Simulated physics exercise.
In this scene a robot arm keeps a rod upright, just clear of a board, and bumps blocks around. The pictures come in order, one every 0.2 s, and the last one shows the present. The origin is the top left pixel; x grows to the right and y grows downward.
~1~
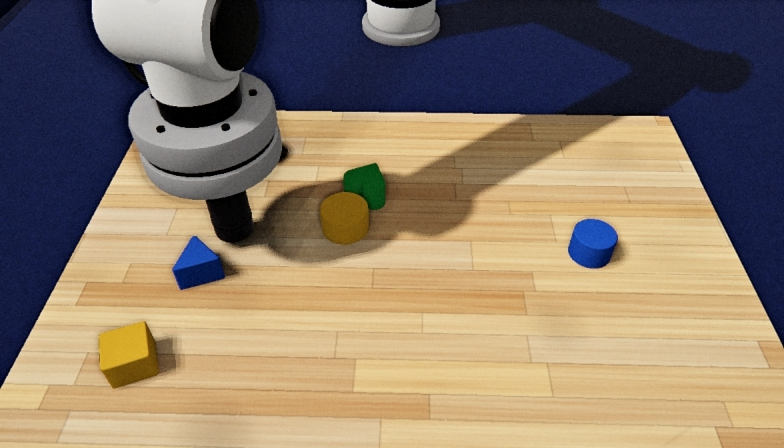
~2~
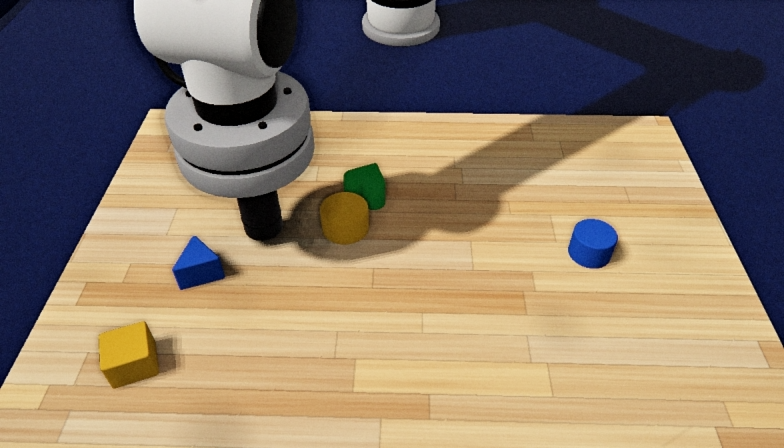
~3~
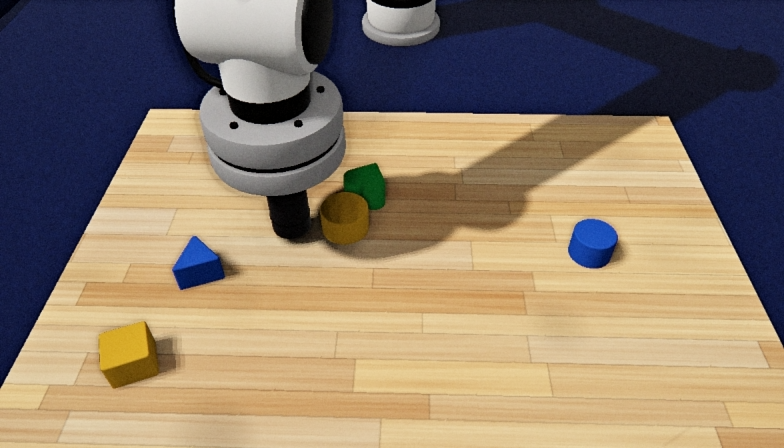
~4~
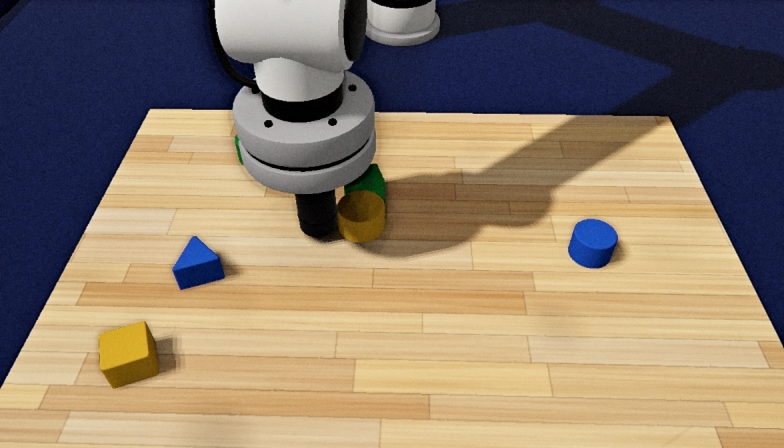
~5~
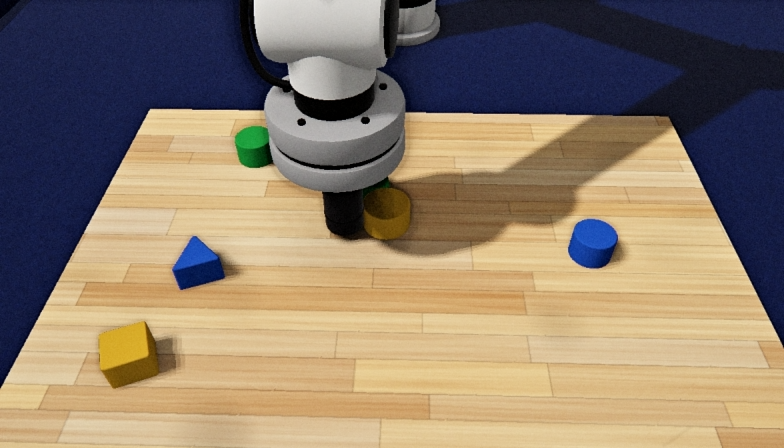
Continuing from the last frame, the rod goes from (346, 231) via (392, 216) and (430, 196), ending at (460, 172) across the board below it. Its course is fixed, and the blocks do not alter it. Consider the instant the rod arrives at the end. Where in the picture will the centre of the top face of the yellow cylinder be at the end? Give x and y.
Most likely (475, 186).
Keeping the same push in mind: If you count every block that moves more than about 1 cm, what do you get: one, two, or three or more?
My guess is one.
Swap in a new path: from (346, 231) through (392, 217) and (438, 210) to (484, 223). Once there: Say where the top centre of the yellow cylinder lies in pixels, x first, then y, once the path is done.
I'd say the yellow cylinder ends with its top centre at (526, 193).
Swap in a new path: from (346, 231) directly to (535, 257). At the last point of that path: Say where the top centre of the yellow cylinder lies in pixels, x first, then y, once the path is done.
(447, 193)
On the path given first. One third of the way, rod (392, 209); yellow cylinder (434, 193).
Two thirds of the way, rod (432, 188); yellow cylinder (471, 187).
At the end, rod (460, 165); green heart block unmoved; yellow cylinder (475, 186).
